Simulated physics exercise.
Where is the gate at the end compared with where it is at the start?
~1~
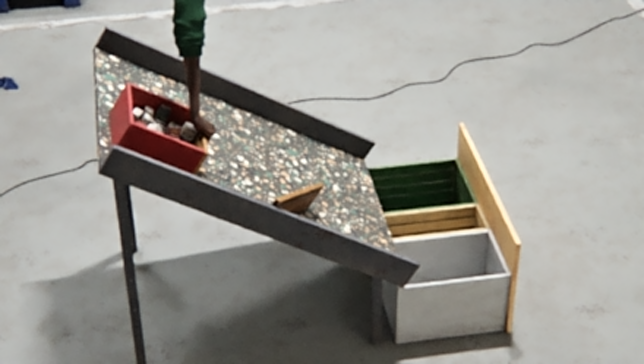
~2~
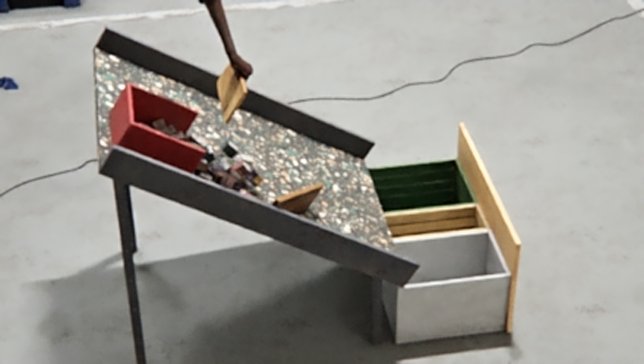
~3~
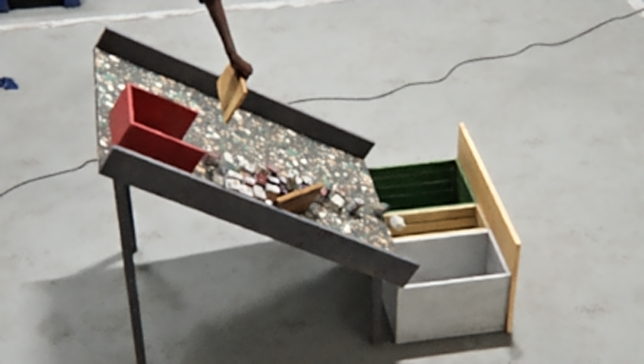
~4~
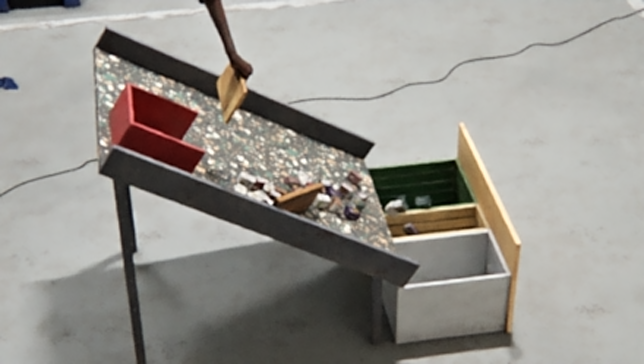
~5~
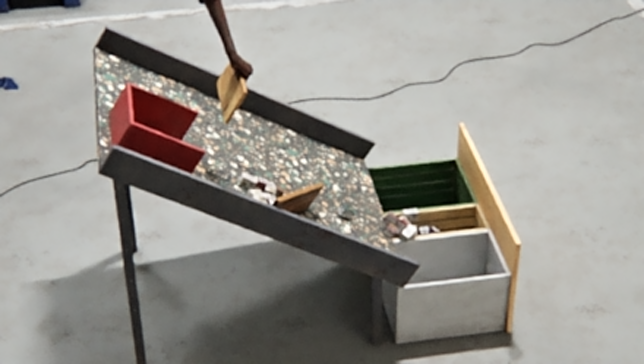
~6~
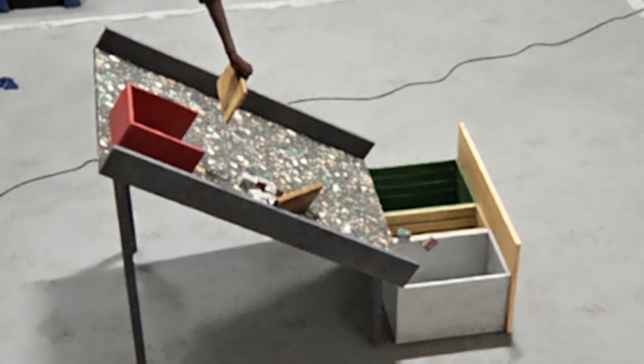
At the start the gate is down at the open side of the red pen, and by the end it is held higher and a little to the right, clear of the slope.
